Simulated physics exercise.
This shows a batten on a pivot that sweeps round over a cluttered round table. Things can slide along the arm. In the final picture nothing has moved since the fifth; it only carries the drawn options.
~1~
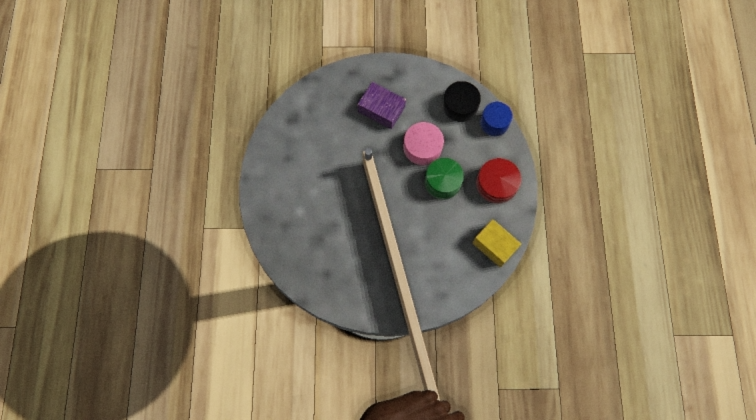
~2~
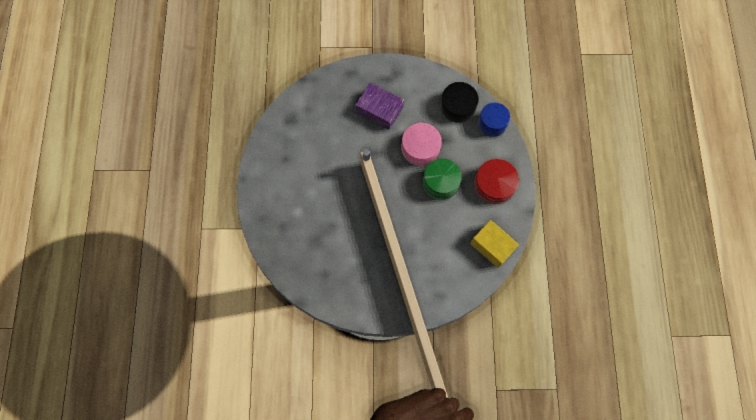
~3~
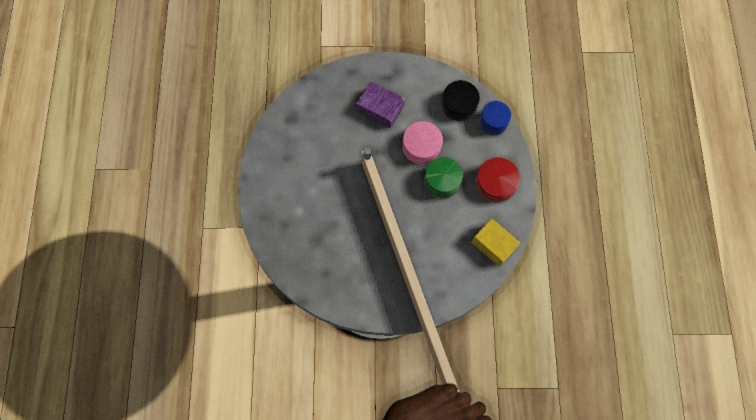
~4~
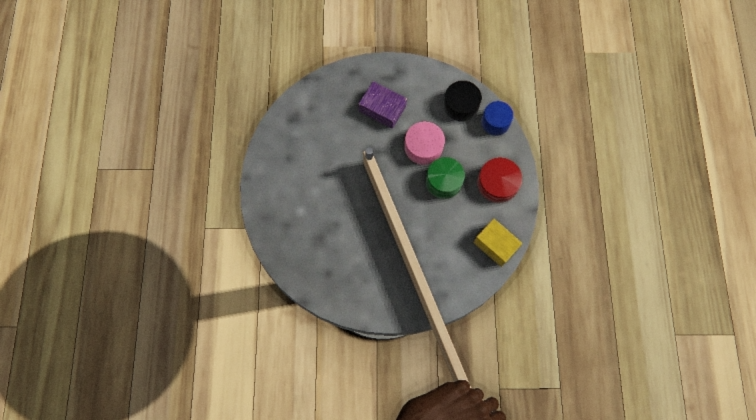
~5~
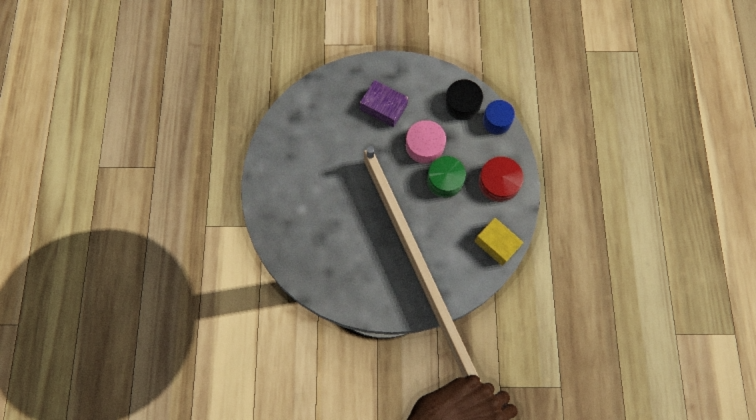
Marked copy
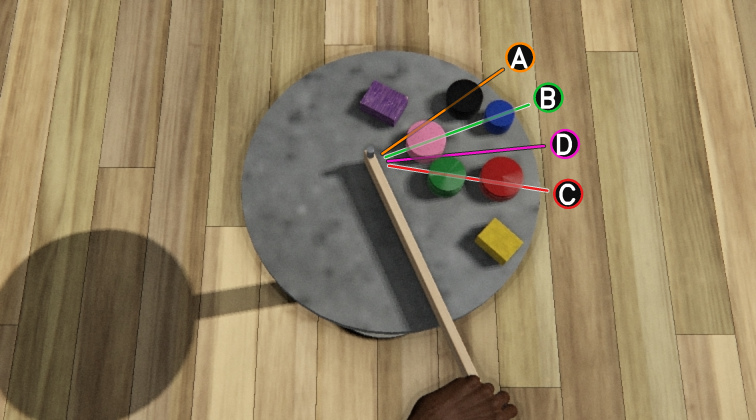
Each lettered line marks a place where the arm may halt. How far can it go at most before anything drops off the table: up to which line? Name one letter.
Stop at C.
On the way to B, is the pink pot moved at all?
Yes.
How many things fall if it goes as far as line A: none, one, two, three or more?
In all, three or more.
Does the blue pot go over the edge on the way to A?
By then, yes.
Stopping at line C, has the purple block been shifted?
By then, no.
On the marked copy, A at (444, 111); B at (458, 130); C at (467, 178); D at (466, 154).
Taking C. A third of the way, arm (443, 222); blue pot (498, 117); yellow block (499, 242).
Two thirds of the way, arm (463, 193); yellow block (515, 204); red tin (502, 167).
When it is over, arm (469, 171); blue pot (497, 104); yellow block (519, 170); nothing has fallen.
As for the rest, A drops the blue pot, red tin and black pot; B drops the blue pot and red tin; D drops the blue pot.
